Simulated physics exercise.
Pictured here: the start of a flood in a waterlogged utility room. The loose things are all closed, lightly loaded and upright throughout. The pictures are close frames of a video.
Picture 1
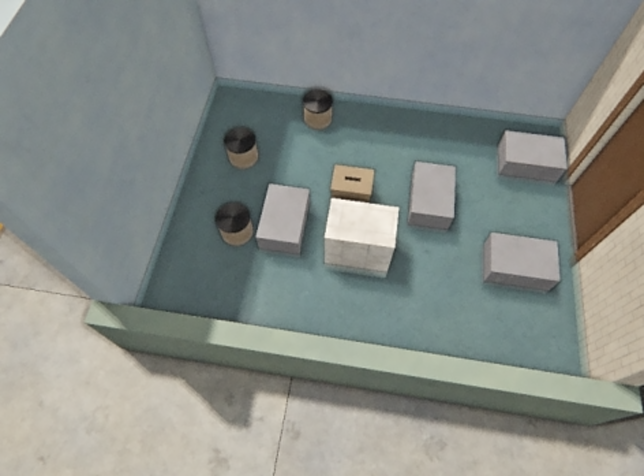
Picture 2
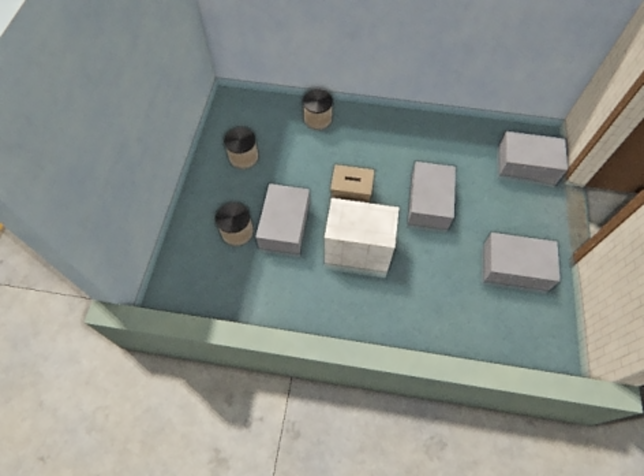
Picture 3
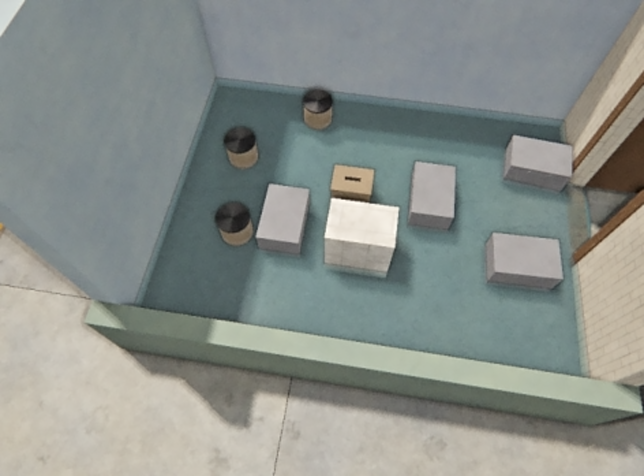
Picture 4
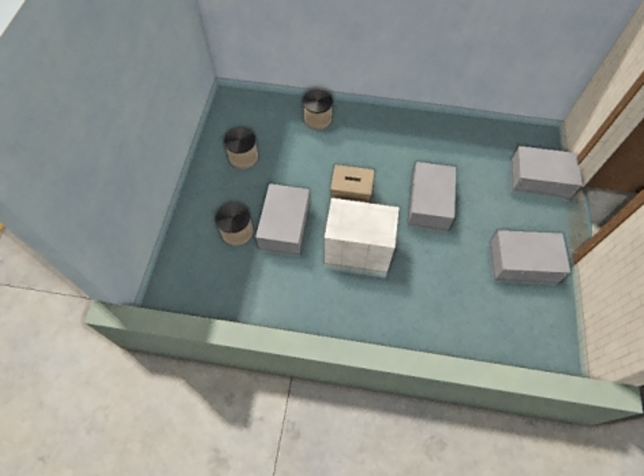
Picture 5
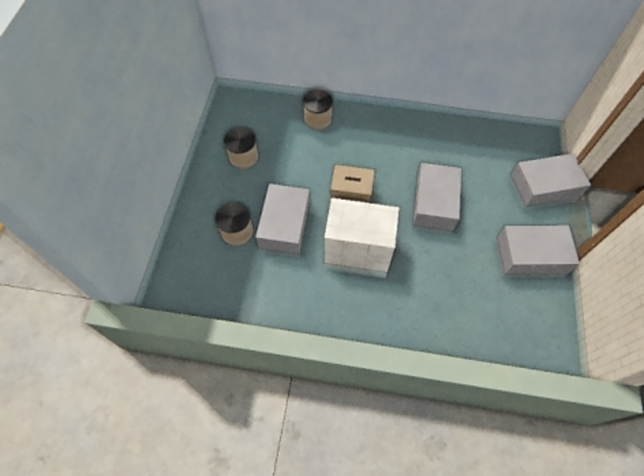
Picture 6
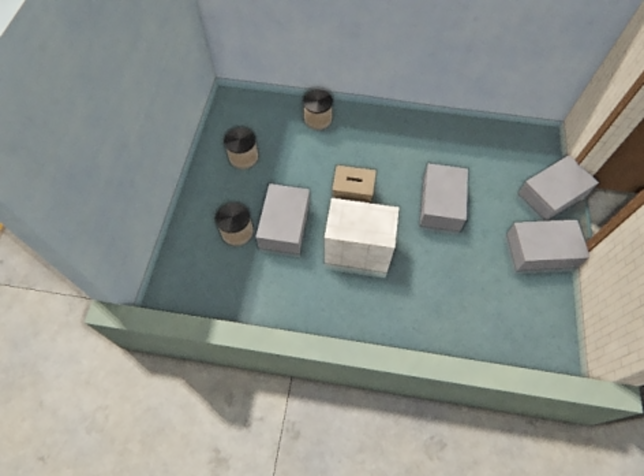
Two grey crates at the right drift slowly toward the opening in the right wall.
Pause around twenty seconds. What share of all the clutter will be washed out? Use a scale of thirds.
On that scale, between one and two thirds.
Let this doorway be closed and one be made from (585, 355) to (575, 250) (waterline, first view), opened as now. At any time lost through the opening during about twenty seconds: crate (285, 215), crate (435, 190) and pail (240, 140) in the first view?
Object by object: Never exits, drifts out, never exits.
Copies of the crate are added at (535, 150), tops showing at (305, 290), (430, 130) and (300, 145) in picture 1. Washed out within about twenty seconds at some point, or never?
In turn: Stays, carried outside, kept in.
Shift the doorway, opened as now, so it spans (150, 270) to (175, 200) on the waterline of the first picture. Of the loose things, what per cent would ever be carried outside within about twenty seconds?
Roughly 60 in a hundred.
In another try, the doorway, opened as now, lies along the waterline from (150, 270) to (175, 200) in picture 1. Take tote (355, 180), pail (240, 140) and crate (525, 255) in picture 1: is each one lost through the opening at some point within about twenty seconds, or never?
Okay, so: Makes it outside for the first, makes it outside for the second, never exits for the third.
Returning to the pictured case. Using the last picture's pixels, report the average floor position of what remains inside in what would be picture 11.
The average lands at about (334, 194).
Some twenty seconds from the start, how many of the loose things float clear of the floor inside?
That would be 3.
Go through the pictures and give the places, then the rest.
A crate at (536, 149) floats; a crate at (525, 256) floats; 0 of 8 have shifted, in the first frame.
A crate at (536, 150) floats; a crate at (525, 256) floats; 0 of 8 have shifted, in the second frame.
A crate at (542, 156) floats, close to its start; a crate at (527, 255) floats, close to its start; 1 of 8 have shifted, in the third frame.
A crate at (550, 165), afloat, close to its start; a crate at (534, 251) floats, close to its start; 2 of 8 have shifted, in the fourth frame.
A crate at (554, 174) floats, a stride from its start; a crate at (542, 245), afloat, close to its start; 3 of 8 have shifted, in the fifth frame.
A crate at (562, 182) floats, a stride from its start; a crate at (552, 240) floats, a stride from its start; 3 of 8 have shifted, in the sixth frame.
A moment on, 2 of 8 are out; 6 afloat.
Next, 3 of 8 are out; 5 afloat.
Later, 4 of 8 are out; 3 afloat.
In the end, 4 of 8 are out; 3 afloat.
